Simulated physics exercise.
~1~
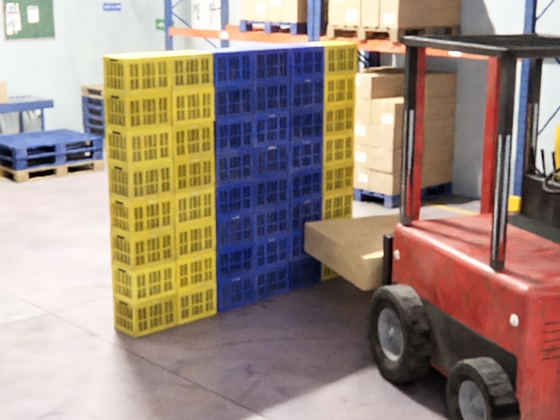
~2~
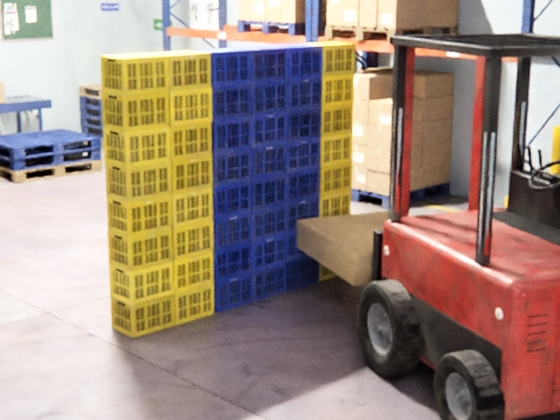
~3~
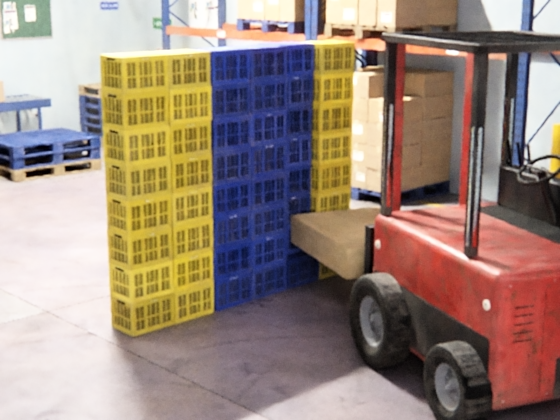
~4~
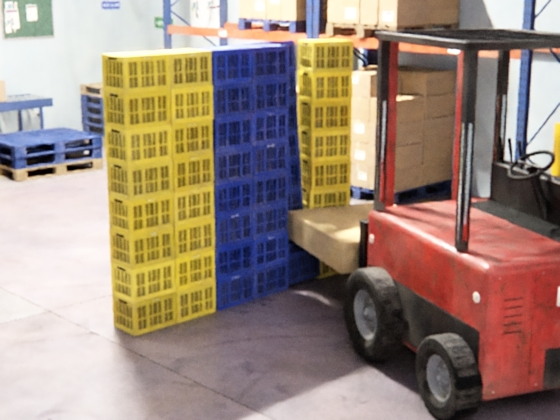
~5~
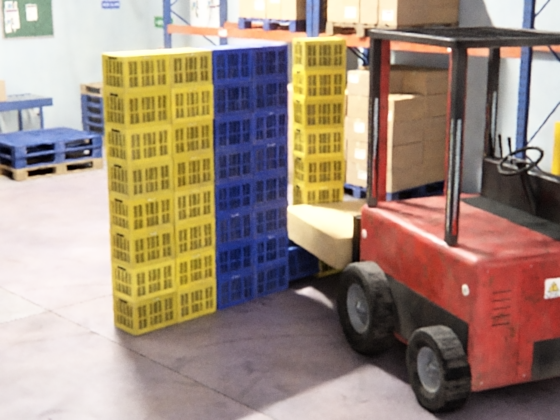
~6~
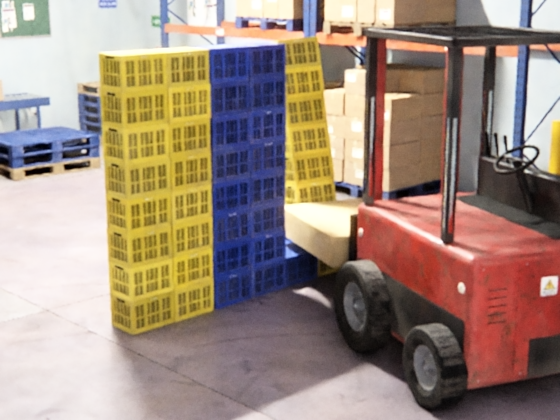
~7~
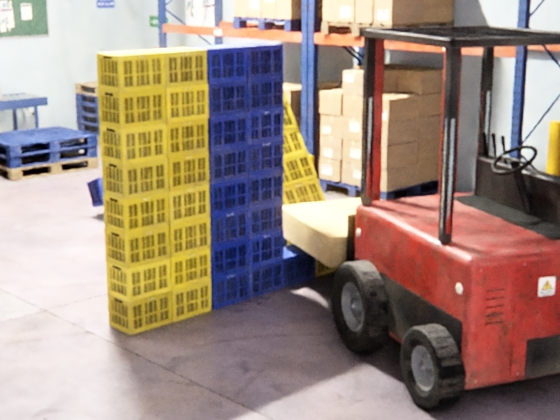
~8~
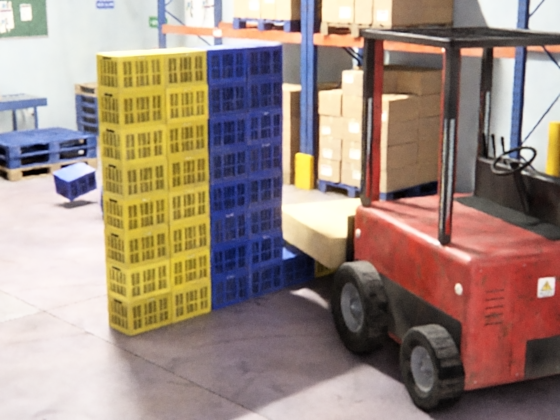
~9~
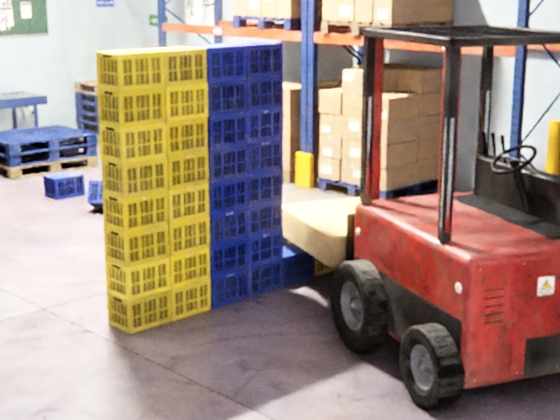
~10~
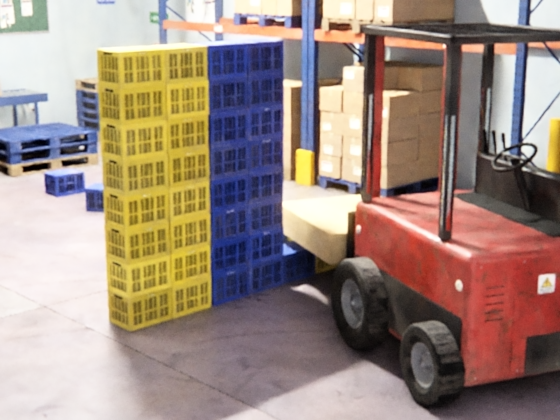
A red forklift carrying a tan box rolled left into a tall wall of yellow and blue crates and stopped, pushing the right end over backward, and a few blue crates tumbled onto the floor behind while the rest stayed standing.
